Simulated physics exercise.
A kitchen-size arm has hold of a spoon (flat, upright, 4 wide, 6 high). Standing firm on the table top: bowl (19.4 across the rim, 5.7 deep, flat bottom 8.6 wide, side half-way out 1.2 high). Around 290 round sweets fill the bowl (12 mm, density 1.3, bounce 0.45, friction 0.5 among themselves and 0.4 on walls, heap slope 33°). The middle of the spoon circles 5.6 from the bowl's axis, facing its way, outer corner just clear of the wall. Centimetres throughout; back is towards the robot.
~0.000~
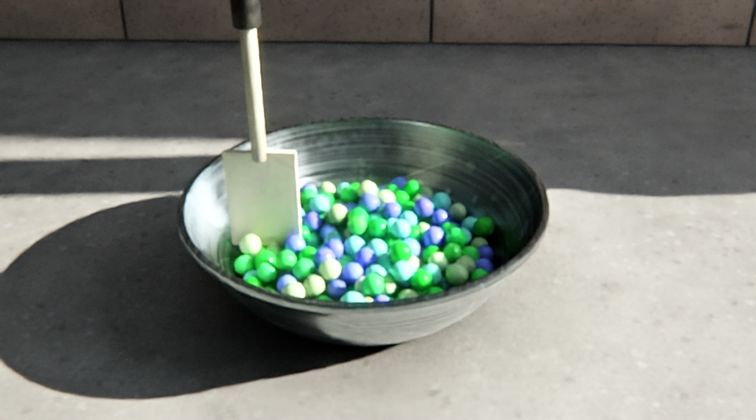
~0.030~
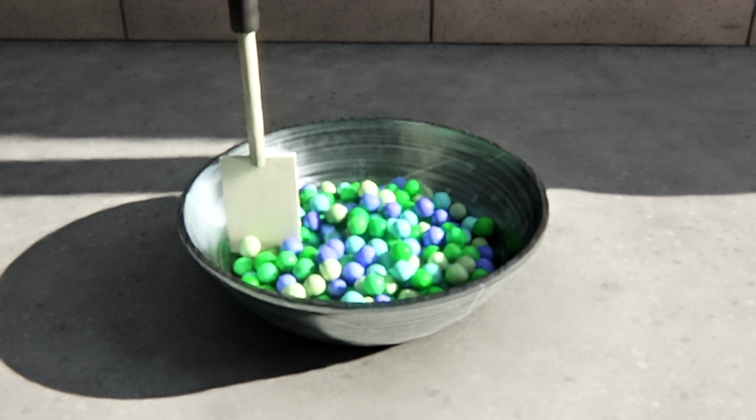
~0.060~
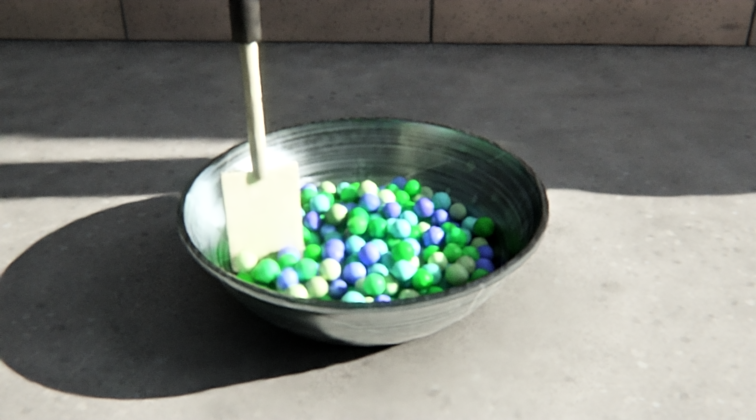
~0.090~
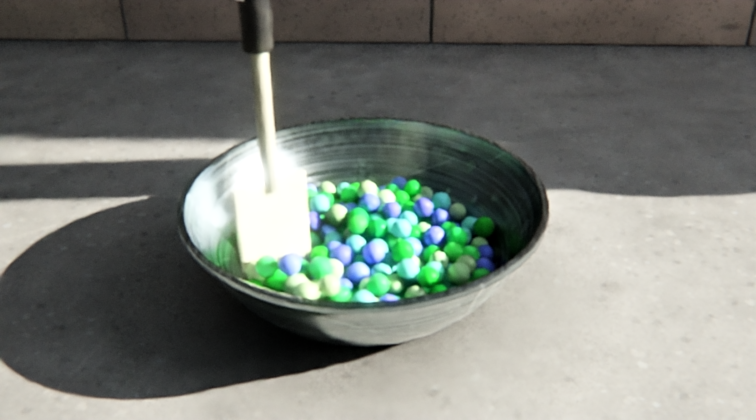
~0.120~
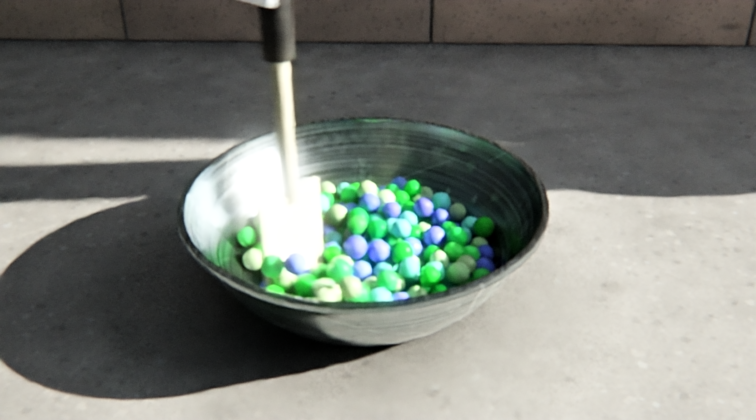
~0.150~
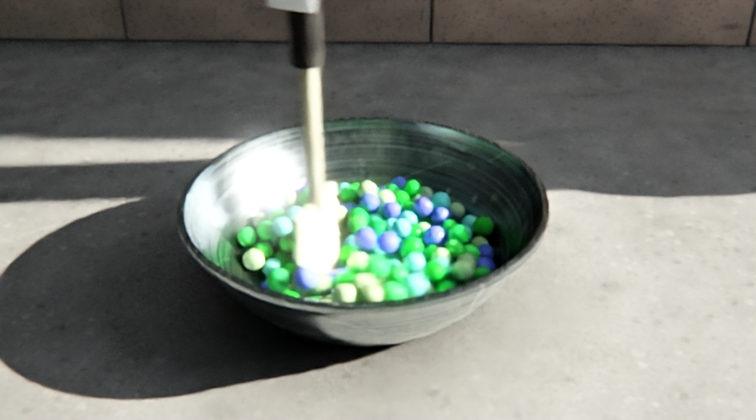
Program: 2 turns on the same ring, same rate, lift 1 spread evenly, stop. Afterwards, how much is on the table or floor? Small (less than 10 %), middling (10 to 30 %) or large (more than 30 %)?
Answer: Middling; 10 to 30 % of the round sweets finish on the table or floor.
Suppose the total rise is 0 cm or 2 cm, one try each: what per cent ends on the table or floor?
About 25 and 5 per cent.
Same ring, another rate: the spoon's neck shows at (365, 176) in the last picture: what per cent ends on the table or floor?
Some 25 per cent.
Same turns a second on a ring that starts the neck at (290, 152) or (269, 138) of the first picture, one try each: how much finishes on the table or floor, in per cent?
About 5 and 20 per cent.
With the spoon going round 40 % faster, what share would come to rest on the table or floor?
Then about 25 per cent.
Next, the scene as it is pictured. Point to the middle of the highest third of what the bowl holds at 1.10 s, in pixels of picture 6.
At about (411, 236).
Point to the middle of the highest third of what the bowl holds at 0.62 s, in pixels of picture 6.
Around (268, 216).
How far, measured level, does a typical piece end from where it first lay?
About 6 cm.
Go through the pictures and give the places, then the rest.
The spoon neck at (256, 126), 0° round; upper third of the load around (369, 236), from x 245 to 485, top at y 185; 291 in the bowl, in the first frame.
The spoon neck at (255, 130), 6° round; upper third of the load around (367, 238), from x 245 to 485, top at y 185, in the second frame.
The spoon neck at (257, 143), 22° round; upper third of the load around (367, 239), from x 245 to 485, top at y 185, in the third frame.
The spoon neck at (268, 155), 38° round; upper third of the load around (367, 249), from x 245 to 485, top at y 185, in the fourth frame.
The spoon neck at (287, 165), 54° round; upper third of the load around (367, 249), from x 245 to 485, top at y 185, in the fifth frame.
The spoon neck at (314, 173), 70° round; upper third of the load around (371, 250), from x 245 to 485, top at y 185; 291 in the bowl, in the sixth frame.
After 0.62 s, 326° round, highest piece 8 above the table; 273 in the bowl, 15 on the table or floor, 3 in flight or on the tool.
After 1.10 s, 221° round, highest piece 7 above the table; 247 in the bowl, 43 on the table or floor, 1 in flight or on the tool.
After 1.53 s, 0° round, highest piece 5 above the table; 247 in the bowl, 44 on the table or floor.
After 2.23 s, 0° round, highest piece 5 above the table; 247 in the bowl, 44 on the table or floor.
In the end, 247 in the bowl, 44 on the table or floor. That is 15 % on the table or floor.
